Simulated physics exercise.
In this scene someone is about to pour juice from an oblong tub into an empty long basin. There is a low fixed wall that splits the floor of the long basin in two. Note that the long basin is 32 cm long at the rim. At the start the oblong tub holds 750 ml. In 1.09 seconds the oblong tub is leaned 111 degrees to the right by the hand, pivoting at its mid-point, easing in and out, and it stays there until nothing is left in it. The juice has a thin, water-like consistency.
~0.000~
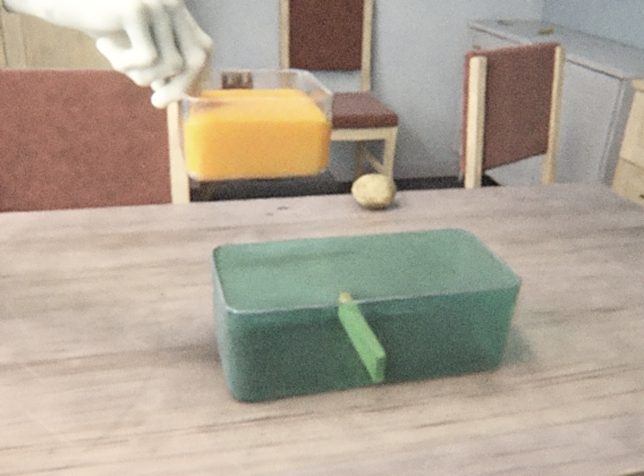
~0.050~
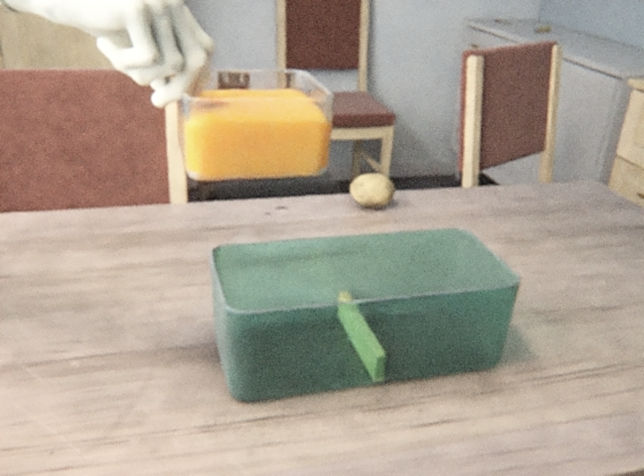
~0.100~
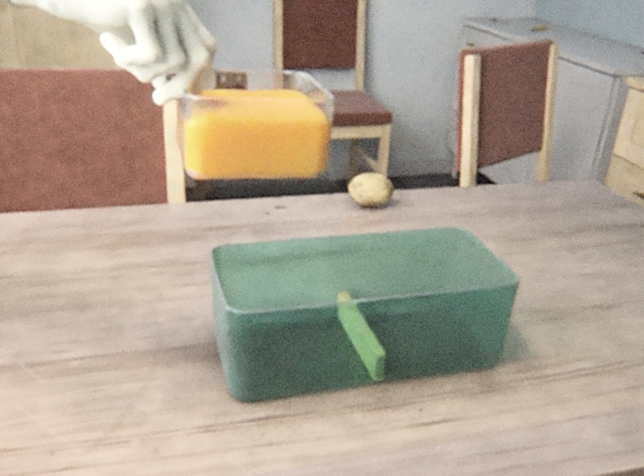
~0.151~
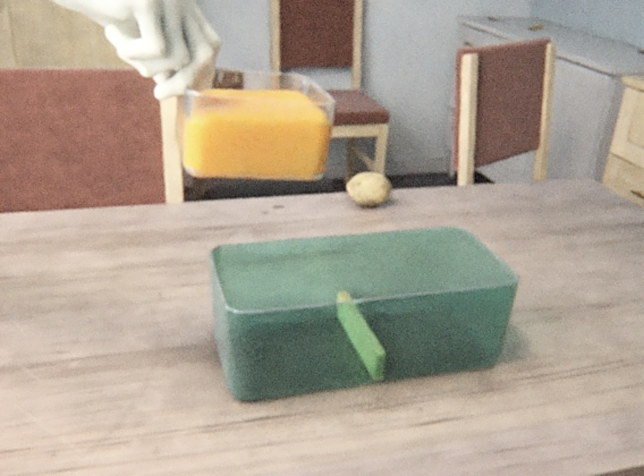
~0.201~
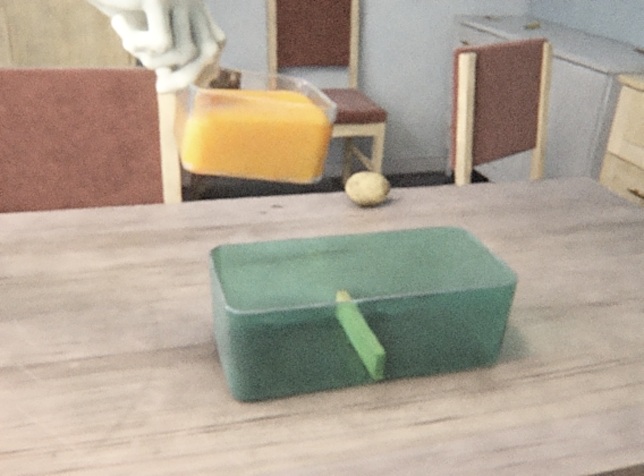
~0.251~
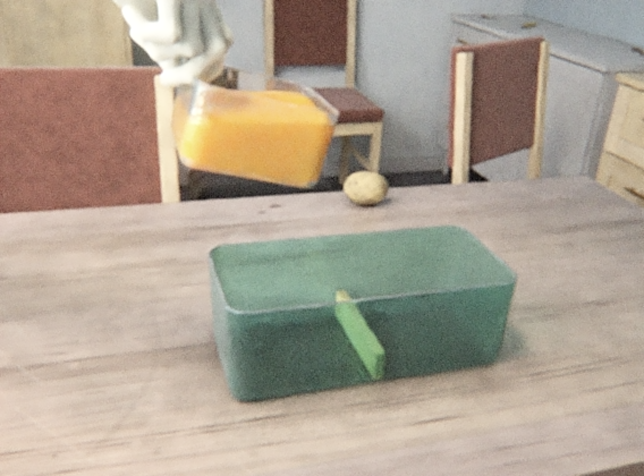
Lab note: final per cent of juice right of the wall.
Approx. 58 %.
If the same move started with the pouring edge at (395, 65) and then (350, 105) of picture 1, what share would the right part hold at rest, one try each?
Respectively 85 and 70 %.
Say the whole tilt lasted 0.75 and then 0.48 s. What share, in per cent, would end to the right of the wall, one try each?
Roughly 50 per cent the first time and 40 per cent the second.
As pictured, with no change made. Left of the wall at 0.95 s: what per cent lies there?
22 %.
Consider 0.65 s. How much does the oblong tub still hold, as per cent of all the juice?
50 %.
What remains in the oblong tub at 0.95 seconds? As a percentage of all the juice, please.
8 per cent or so.
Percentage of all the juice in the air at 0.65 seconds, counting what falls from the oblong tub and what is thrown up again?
38 per cent.
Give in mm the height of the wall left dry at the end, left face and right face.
Measured: Left around 20 mm, right around 14 mm.
After 0.65 s the tilt is 72° and 49 per cent is still to pour, 2 is left of the wall and 10 right of it.
After 0.95 s the tilt is 106° and 8 per cent is still to pour, 21 is left of the wall and 59 right of it.
After 1.25 s the tilt is 111° and 0 per cent is still to pour, 38 is left of the wall and 59 right of it.
After 1.59 s the tilt is 111° and 0 per cent is still to pour, 40 is left of the wall and 58 right of it.
In the end 40 per cent lies left of the wall, 58 right of it and 2 outside.
